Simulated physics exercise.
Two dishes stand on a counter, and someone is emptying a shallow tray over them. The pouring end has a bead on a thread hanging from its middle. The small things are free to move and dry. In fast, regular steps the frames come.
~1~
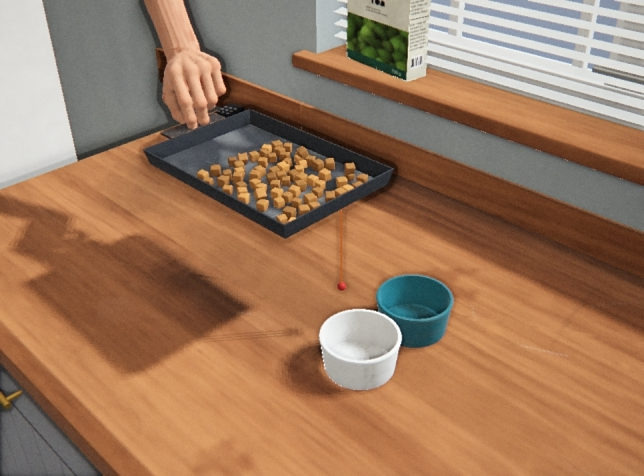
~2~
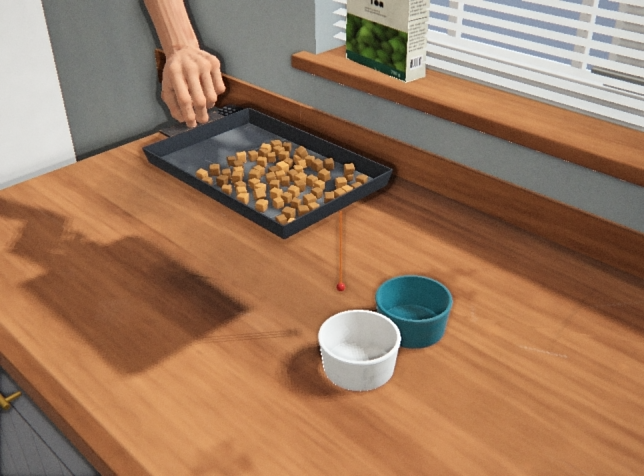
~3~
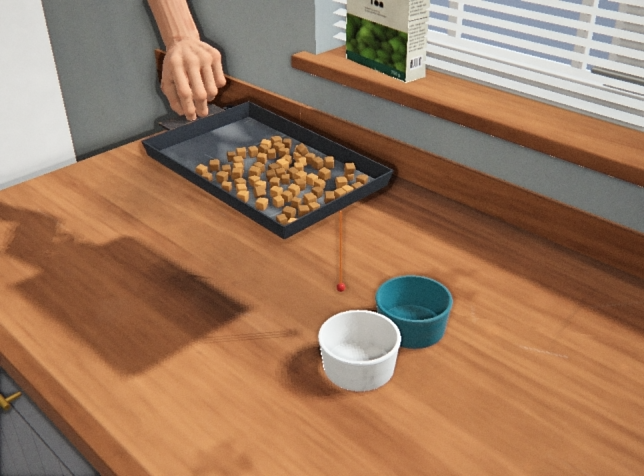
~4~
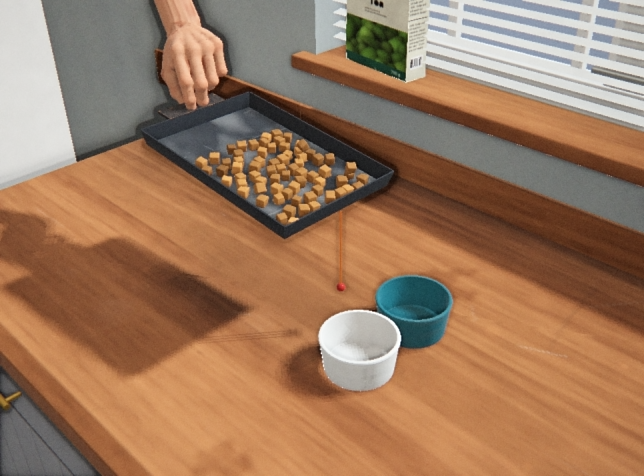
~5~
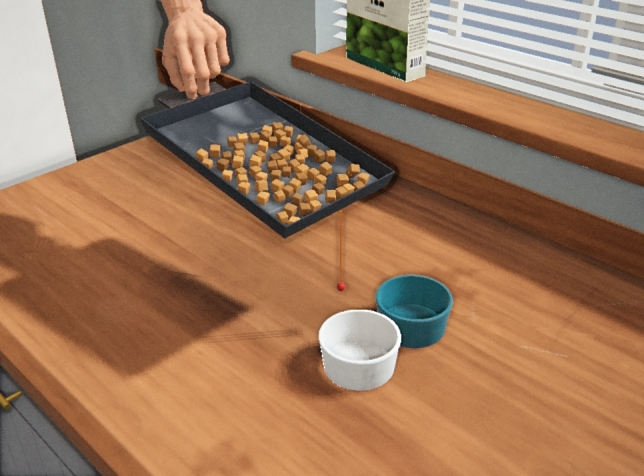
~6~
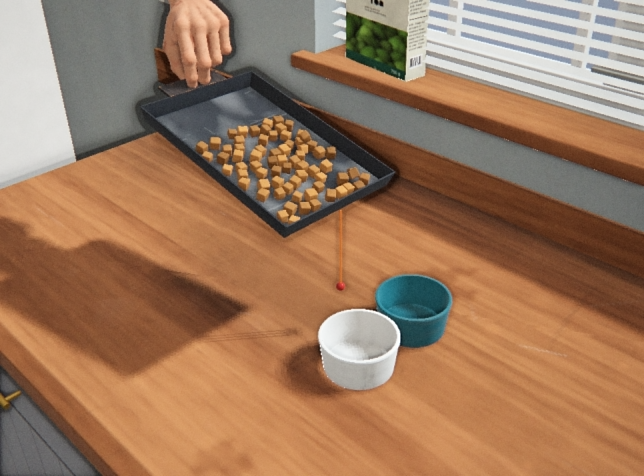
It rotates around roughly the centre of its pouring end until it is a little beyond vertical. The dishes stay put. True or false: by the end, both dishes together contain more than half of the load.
True.
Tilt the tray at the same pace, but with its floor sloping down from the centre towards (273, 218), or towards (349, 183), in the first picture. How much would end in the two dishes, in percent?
Shares: About 30 in a hundred, then about 40 in a hundred.
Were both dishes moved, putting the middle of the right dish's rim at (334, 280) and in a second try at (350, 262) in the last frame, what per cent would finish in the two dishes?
About 0 per cent, then about 0 per cent.
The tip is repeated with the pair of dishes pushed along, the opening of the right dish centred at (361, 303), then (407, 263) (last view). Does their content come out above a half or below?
Result - try one, below the halfway mark; try two, below the halfway mark.
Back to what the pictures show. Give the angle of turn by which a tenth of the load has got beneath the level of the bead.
It's turned some 110 degrees by then.
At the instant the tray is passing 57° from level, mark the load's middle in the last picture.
Check around (329, 174) in the last picture.
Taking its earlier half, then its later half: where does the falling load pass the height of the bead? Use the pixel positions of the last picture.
(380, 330) first, (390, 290) later.
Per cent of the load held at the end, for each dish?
About: Left dish 40, right dish 30 per cent.
Soon after the last picture, tray tipped steeply; all on the tray.
A little later, tray tipped right over; nearly all on the tray; a stray few in the air.
Later still, tray tipped past a quarter turn; about a third in the left dish; about a third in the right dish; about a third outside both.
At rest, tray tipped past a quarter turn; about a third in the left dish; about a third in the right dish; about a third outside both.
